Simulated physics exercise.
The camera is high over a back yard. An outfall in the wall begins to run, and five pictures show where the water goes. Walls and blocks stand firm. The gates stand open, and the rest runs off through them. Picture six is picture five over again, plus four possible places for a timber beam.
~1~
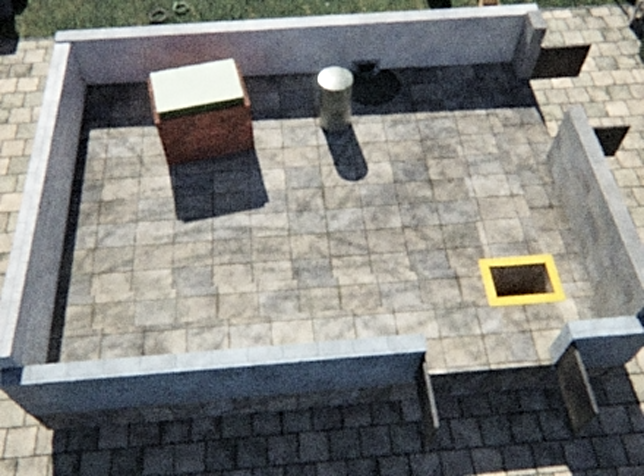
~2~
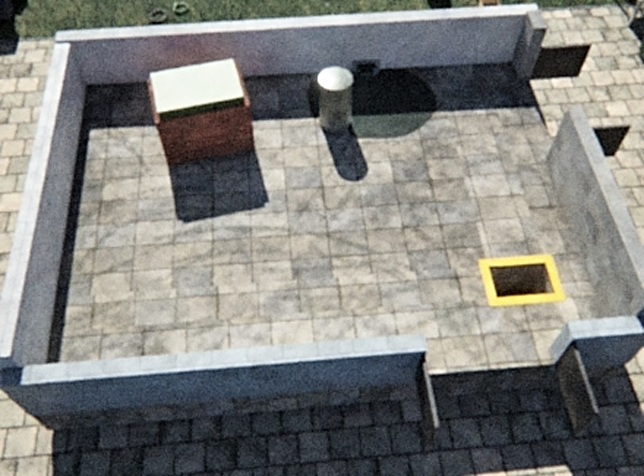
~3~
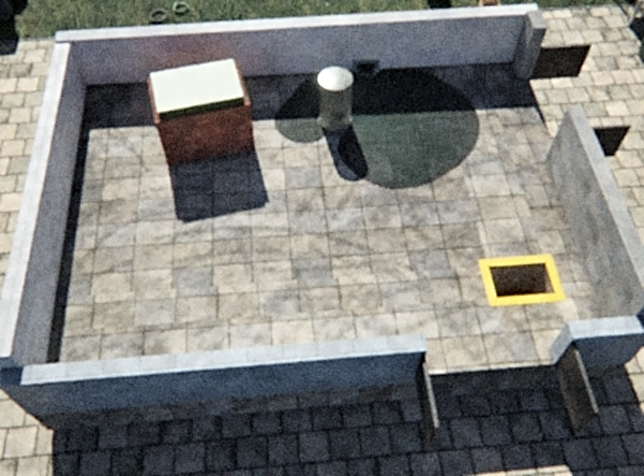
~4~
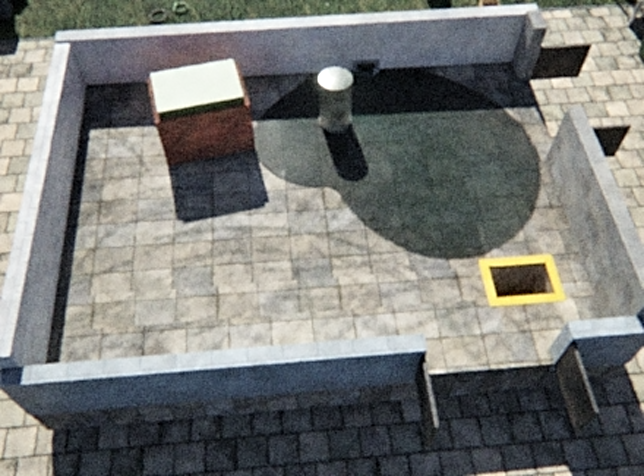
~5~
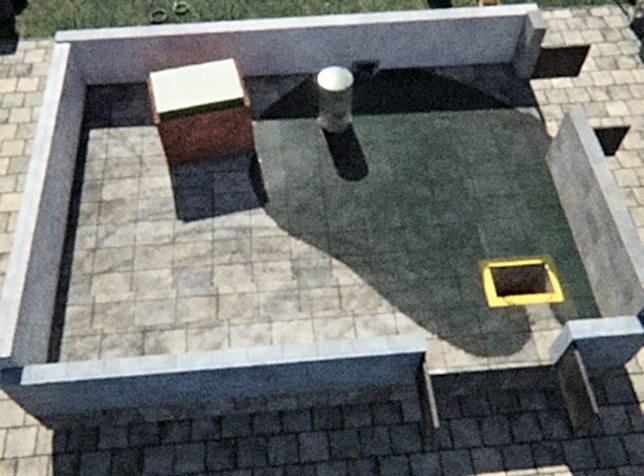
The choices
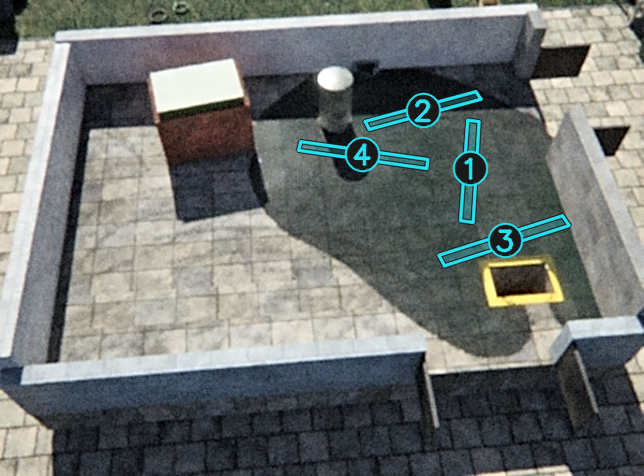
The clip opens high over a walled, paved yard with open gates, a brick block and a metal cylinder, as a small dark wet patch shows by the back wall. The patch widens around the cylinder, spreads towards the right and the near side, then surrounds the yellow-edged gully, which takes water.
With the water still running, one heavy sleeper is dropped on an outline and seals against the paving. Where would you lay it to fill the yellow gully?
4.
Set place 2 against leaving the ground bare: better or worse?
It is worse.
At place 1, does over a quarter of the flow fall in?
No.
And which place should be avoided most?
That is place 3.
On the marked copy, 1 from (466, 221) to (473, 120); 2 from (367, 125) to (478, 95); 3 from (441, 260) to (565, 220); 4 from (299, 145) to (427, 163).
Choosing 1, about 19 % of the stream goes into the yellow gully, about 81 % out by the gates.
Choosing 2, about 16 % of the stream goes into the yellow gully, about 84 % out by the gates.
Choosing 3, about 6 % of the stream goes into the yellow gully, about 92 % out by the gates.
Choosing 4, about 40 % of the stream goes into the yellow gully, about 59 % out by the gates.
